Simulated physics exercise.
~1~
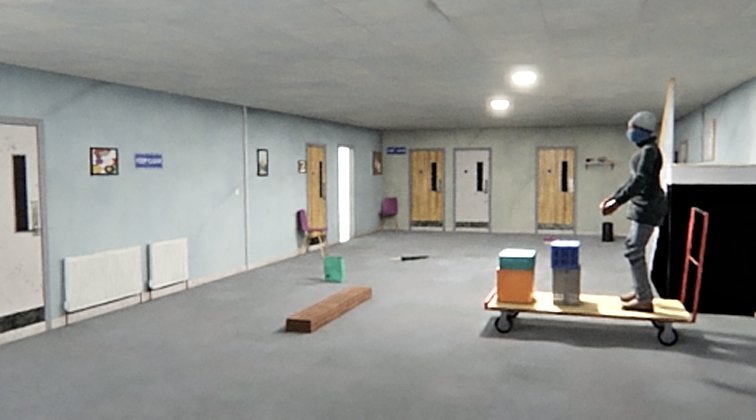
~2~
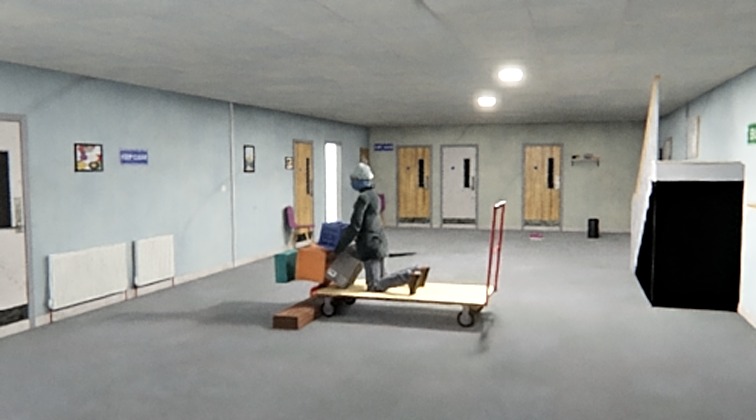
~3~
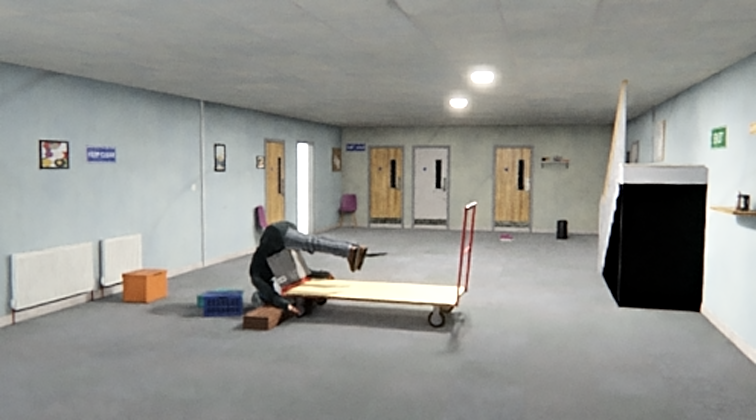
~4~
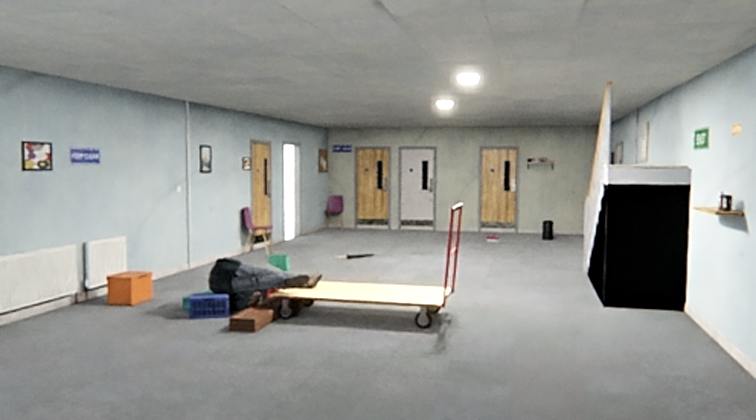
In a corridor, a trolley hits a brick-red block, throwing boxes and rider over its front.
